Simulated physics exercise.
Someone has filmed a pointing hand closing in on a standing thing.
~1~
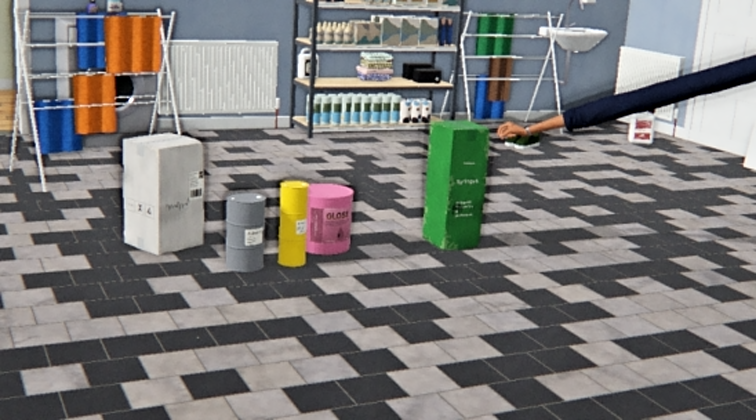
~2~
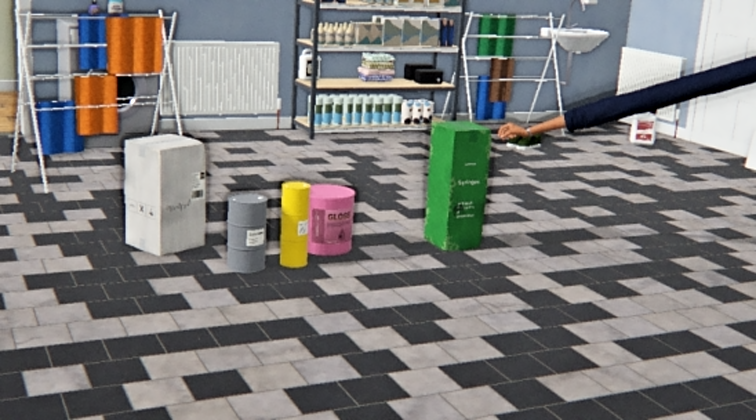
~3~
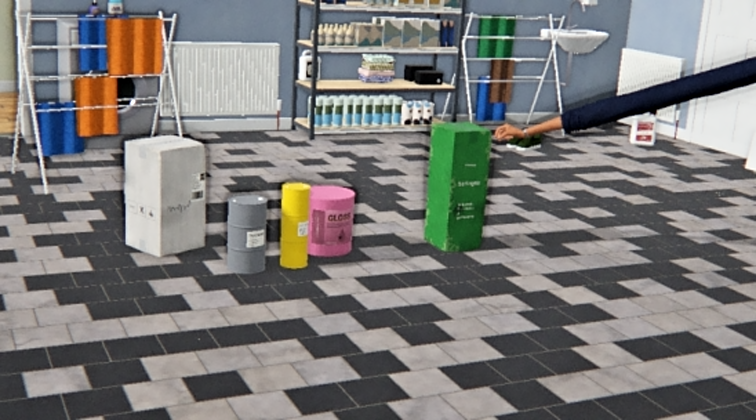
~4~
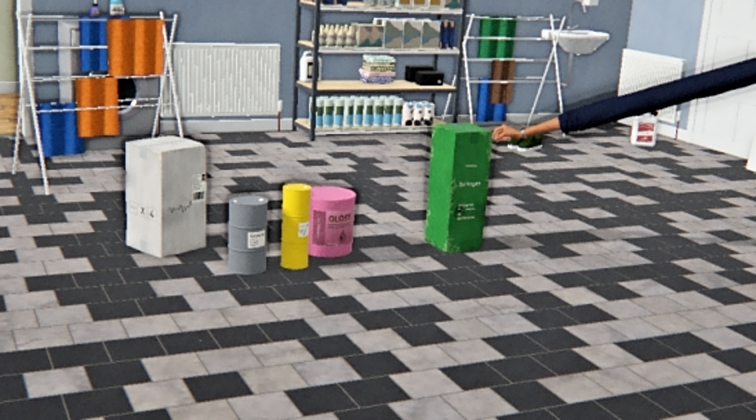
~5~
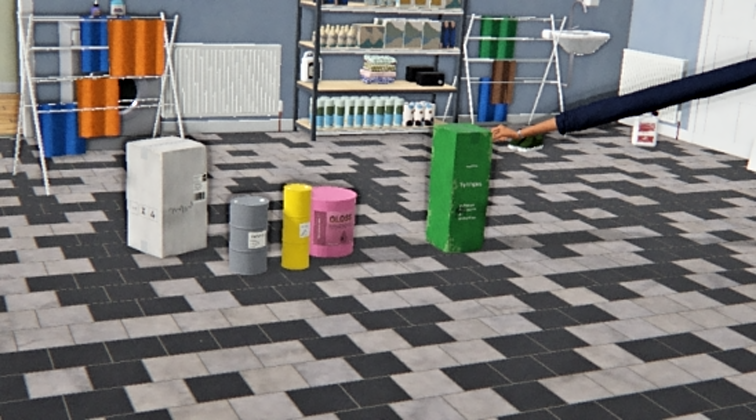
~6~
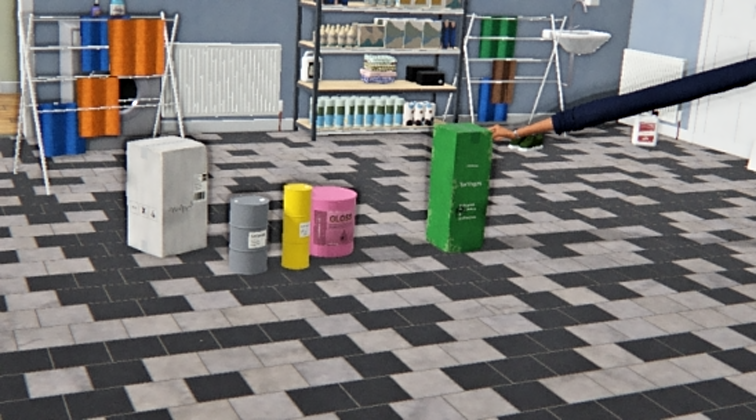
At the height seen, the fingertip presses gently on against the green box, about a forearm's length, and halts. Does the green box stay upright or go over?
The green box falls over.
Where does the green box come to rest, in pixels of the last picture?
At about (404, 245).
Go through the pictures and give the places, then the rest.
In the first picture, green box (455, 185).
In the second picture, green box (457, 186).
In the third picture, green box (457, 187).
In the fourth picture, green box (458, 188).
In the fifth picture, green box (459, 188).
In the sixth picture, green box (459, 188).
Then, 0.70 s past the last view, green box rocked 15° from its first pose near (445, 185).
Then, 1.30 s past the last view, green box rocked 41° from its first pose near (419, 191).
Then, 1.60 s past the last view, green box rocked 65° from its first pose near (404, 201).
Then, 2.00 s past the last view, green box on its side near (403, 241).
Finally, down or leaning hard on the floor, green box. Final places as the last picture's camera would see them, green box near (404, 245).
